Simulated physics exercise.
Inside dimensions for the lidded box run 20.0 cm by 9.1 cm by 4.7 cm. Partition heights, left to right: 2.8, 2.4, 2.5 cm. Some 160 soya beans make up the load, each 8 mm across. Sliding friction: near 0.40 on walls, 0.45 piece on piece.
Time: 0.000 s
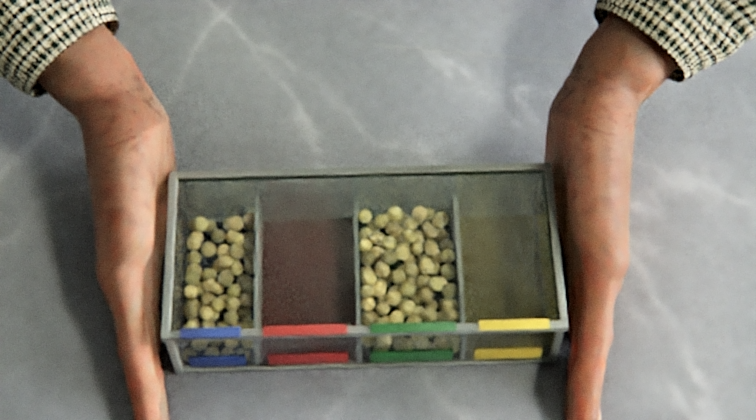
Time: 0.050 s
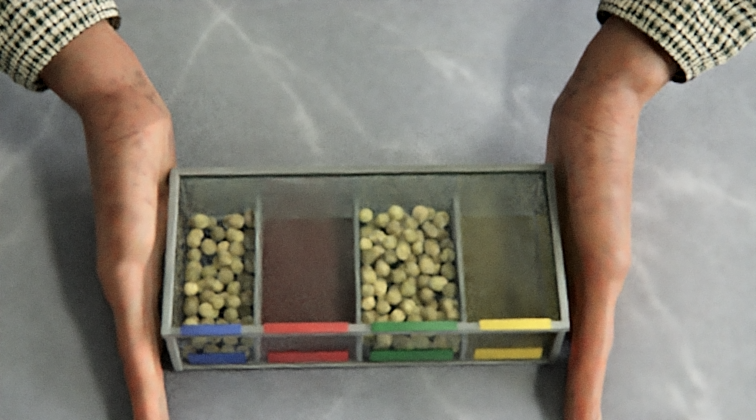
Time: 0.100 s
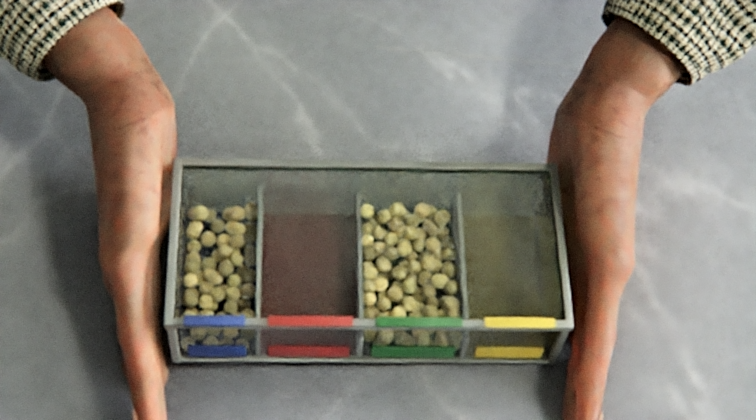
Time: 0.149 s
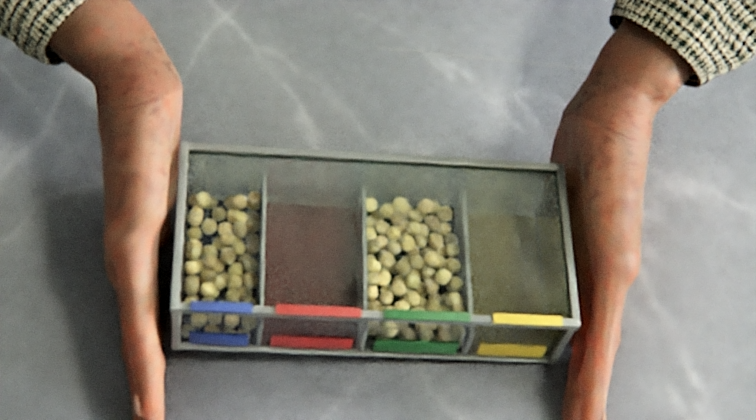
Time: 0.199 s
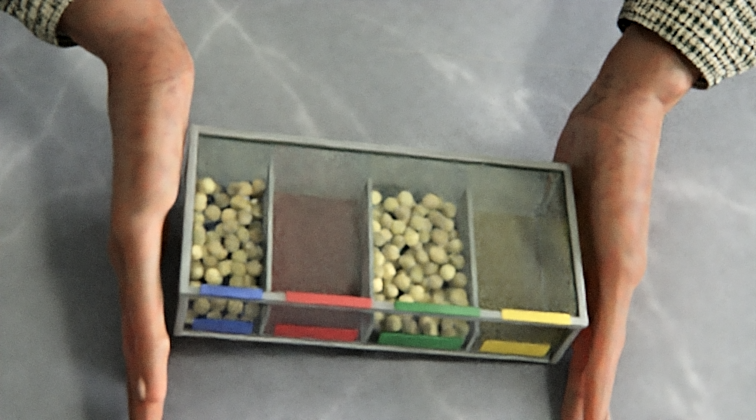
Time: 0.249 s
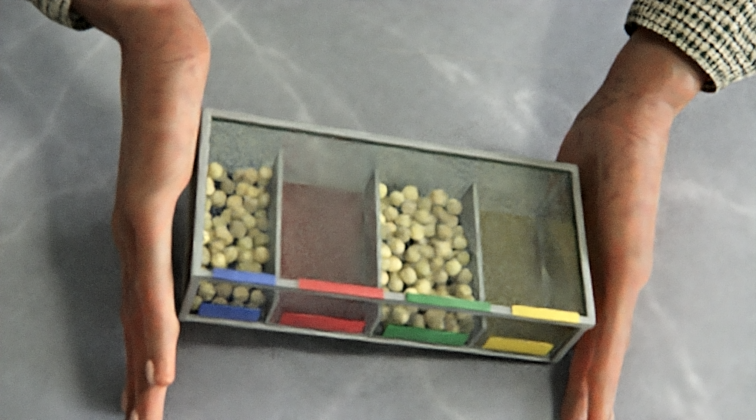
On a grey, pale-veined marbled surface seen from above by a still camera, two hands in checked cuffs hold a clear-fronted box with four compartments. Pale beans partly fill the blue-marked compartment at far left and the green-marked one right of centre, while the red-marked and yellow-marked ones look empty. The hands keep the box almost level, then tilt it increasingly fast, raising its left end.
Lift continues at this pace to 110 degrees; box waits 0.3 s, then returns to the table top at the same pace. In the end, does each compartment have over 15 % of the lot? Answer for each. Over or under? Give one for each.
Red under; blue under; green under; yellow over.
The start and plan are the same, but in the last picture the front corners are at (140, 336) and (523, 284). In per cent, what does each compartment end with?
The compartments end with red 10 per cent, blue 90 per cent, green 0 per cent and yellow 0 per cent.
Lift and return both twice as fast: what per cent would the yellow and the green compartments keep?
I'd expect yellow at 100 percent and green at 0 percent.
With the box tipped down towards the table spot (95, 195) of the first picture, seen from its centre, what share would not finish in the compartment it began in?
About 60 per cent.
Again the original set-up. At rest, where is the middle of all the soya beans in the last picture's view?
In the last view, approximately (510, 263).
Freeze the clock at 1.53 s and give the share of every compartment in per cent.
Red 5, blue 0, green 20, yellow 75.
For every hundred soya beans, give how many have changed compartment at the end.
Roughly 100 per cent.
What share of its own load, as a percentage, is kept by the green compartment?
I'd estimate about 0 %.
After 1.53 s, tilt 110 degrees; red 5 %, green 20 %, yellow 75 %.
Then, at 2.38 s, tilt 56 degrees; green 5 %, yellow 95 %.
After 3.25 s, tilt 0 degrees; green 5 %, yellow 95 %.
At rest (3.6 s), red 0 %, blue 0 %, green 5 %, yellow 95 %.
